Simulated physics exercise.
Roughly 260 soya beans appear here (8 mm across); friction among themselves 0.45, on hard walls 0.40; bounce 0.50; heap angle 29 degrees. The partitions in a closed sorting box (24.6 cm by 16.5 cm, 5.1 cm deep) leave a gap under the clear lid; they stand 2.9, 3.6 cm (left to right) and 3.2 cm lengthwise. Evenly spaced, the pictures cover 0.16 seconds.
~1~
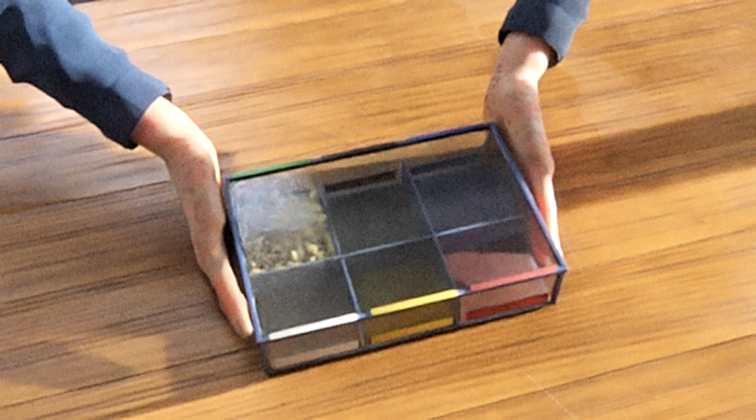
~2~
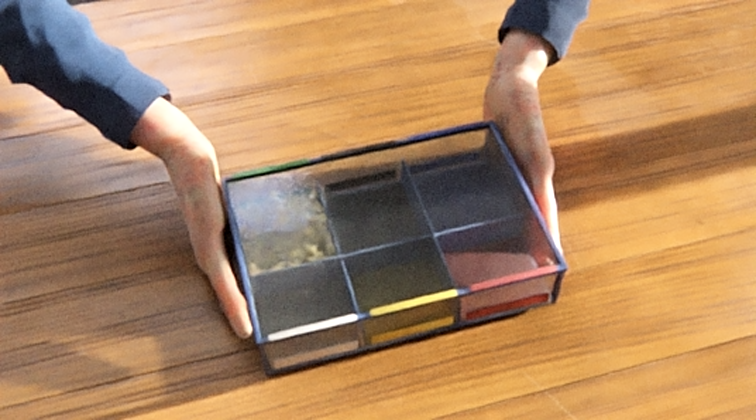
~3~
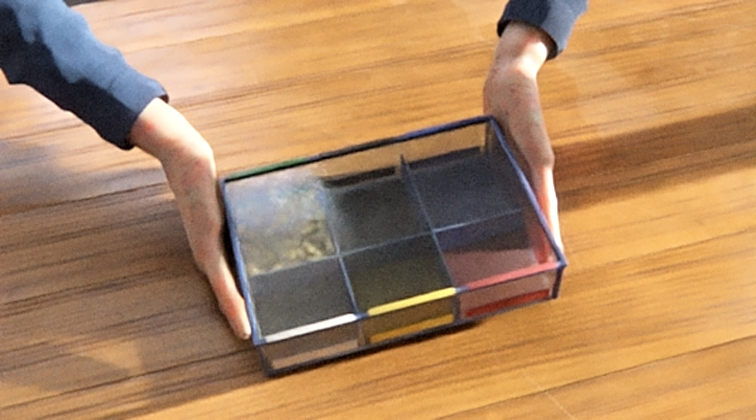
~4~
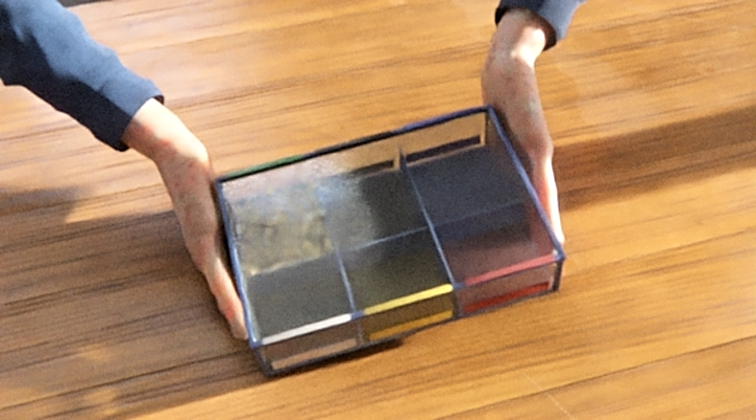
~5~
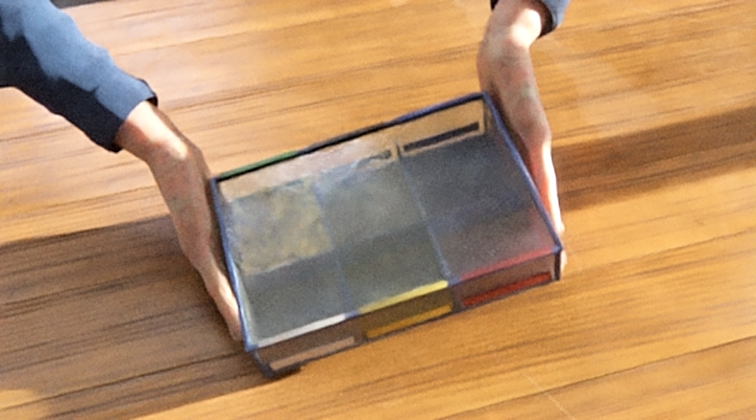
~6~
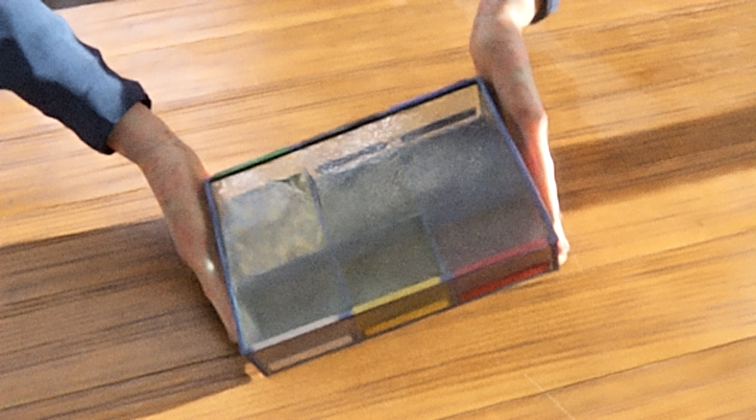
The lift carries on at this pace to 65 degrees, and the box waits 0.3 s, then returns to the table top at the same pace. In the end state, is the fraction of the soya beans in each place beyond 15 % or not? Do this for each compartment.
In order: Red compartment: Does not clear the bar. Blue compartment: Does not clear the bar. Green compartment: Clears the bar. Yellow compartment: Does not clear the bar. White compartment: Does not clear the bar. Black compartment: Does not clear the bar.
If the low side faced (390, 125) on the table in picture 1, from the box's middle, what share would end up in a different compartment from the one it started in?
I'd say close to 10 %.
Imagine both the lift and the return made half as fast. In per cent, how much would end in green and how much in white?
In per cent, green gets 100 and white gets 0.
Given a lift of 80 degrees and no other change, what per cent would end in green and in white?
In per cent, green gets 90 and white gets 10.
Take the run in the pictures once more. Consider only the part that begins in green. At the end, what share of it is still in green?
Roughly 90 per cent.
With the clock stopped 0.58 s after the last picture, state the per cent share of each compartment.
You'd see red at 0, blue at 0, green at 95, yellow at 0, white at 5 and black at 0 per cent.
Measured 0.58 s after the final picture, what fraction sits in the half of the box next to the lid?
Estimate: Near 30 per cent.
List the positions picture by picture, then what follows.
The first frame shows box tilt 0 degrees, front corners at (262, 339) and (561, 268); green 100 %.
The second frame shows box tilt 1 degrees, front corners at (261, 340) and (561, 267).
The third frame shows box tilt 3 degrees, front corners at (259, 341) and (561, 263).
The fourth frame shows box tilt 6 degrees, front corners at (256, 344) and (560, 256), lowest corner left front.
The fifth frame shows box tilt 10 degrees, front corners at (251, 347) and (557, 247), lowest corner left front.
The sixth frame shows box tilt 15 degrees, front corners at (246, 350) and (553, 237), lowest corner left front; green 100 %.
Then, 0.58 s after the last picture, tilt 65 degrees; green 95 %, white 5 %.
Then, 0.97 s after the last picture, tilt 38 degrees; green 95 %, white 5 %.
Then, 1.45 s after the last picture, tilt 0 degrees; green 95 %, white 5 %.
In the end, red 0 %, blue 0 %, green 95 %, yellow 0 %, white 5 %, black 0 %.
